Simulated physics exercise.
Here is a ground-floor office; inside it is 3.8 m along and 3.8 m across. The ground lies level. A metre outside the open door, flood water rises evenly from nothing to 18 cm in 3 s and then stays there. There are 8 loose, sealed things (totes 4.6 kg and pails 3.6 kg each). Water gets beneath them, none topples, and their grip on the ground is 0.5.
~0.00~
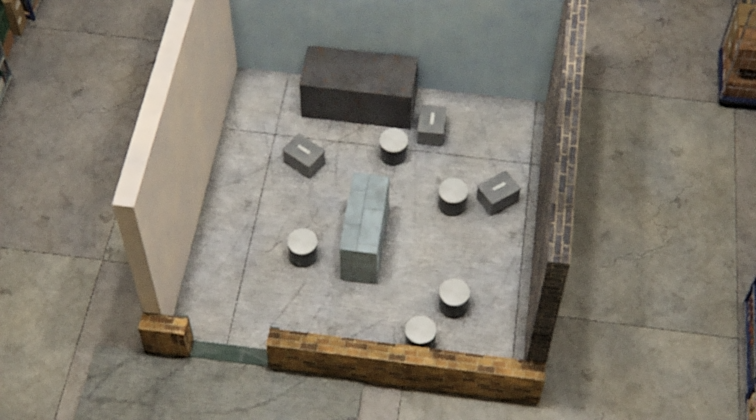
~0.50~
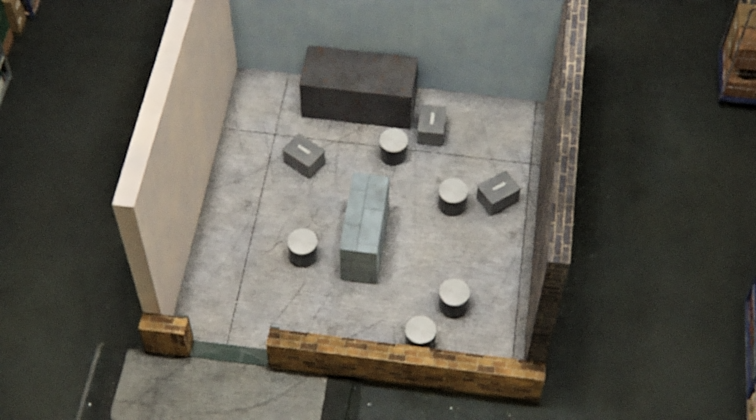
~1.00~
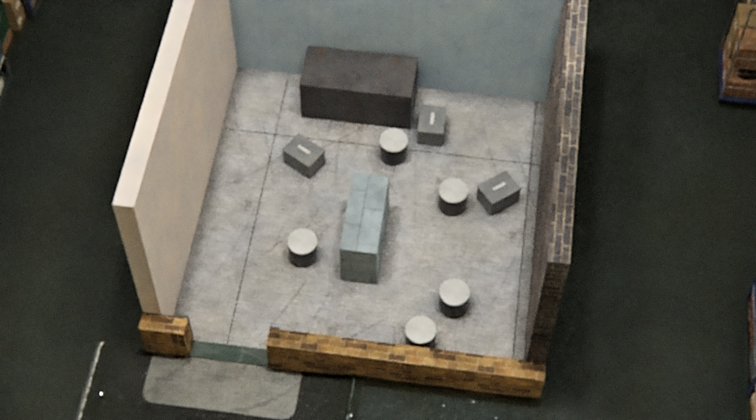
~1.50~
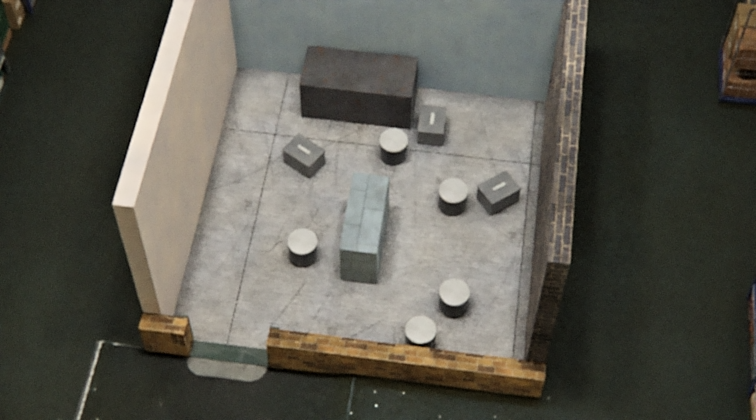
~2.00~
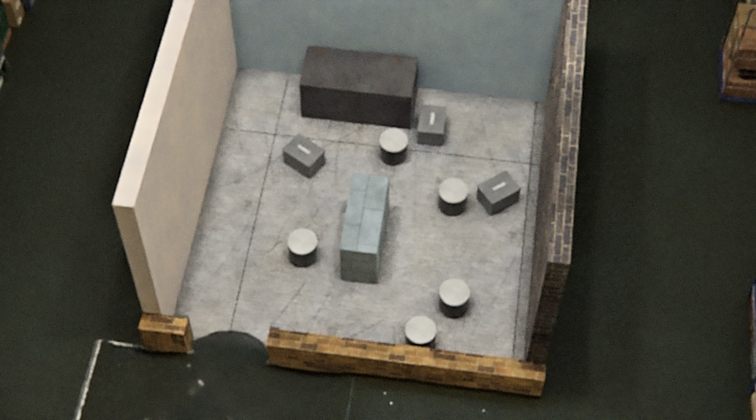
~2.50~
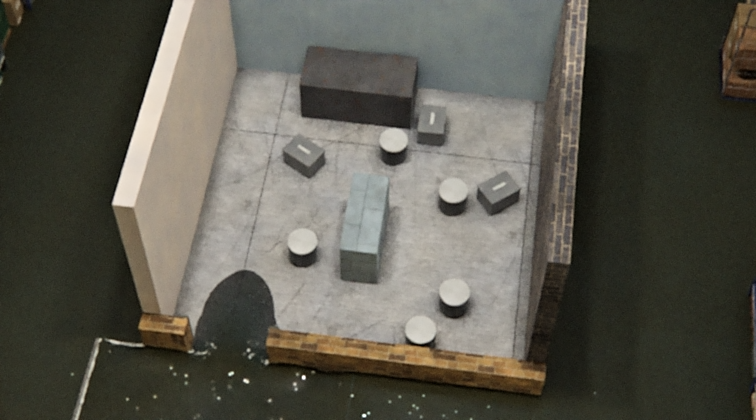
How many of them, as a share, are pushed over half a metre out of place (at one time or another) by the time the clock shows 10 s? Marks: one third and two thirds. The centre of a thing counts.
That comes to between one and two thirds.
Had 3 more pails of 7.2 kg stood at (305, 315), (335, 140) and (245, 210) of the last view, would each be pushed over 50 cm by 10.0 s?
In that order: Less, more, over.
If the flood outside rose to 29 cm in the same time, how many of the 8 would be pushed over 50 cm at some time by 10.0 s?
Then 8.
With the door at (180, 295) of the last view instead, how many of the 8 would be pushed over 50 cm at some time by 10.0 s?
In that case 5 of them.
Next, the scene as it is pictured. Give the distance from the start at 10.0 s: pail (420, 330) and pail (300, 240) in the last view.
In turn: 0 cm, 250 cm.
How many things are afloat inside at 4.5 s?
0 of them.
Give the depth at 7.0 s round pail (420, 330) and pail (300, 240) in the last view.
About 1 and 4 cm.
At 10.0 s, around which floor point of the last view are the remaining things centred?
At about (478, 219).
After 3.5 s 0 of 8 are over 50 cm from their spots; 0 afloat.
After 4.5 s 1 of 8 are over 50 cm from their spots; 0 afloat.
After 7.0 s 2 of 8 are over 50 cm from their spots; 1 afloat.
After 10.0 s 4 of 8 are over 50 cm from their spots, and 4 have been at some point; 3 afloat.
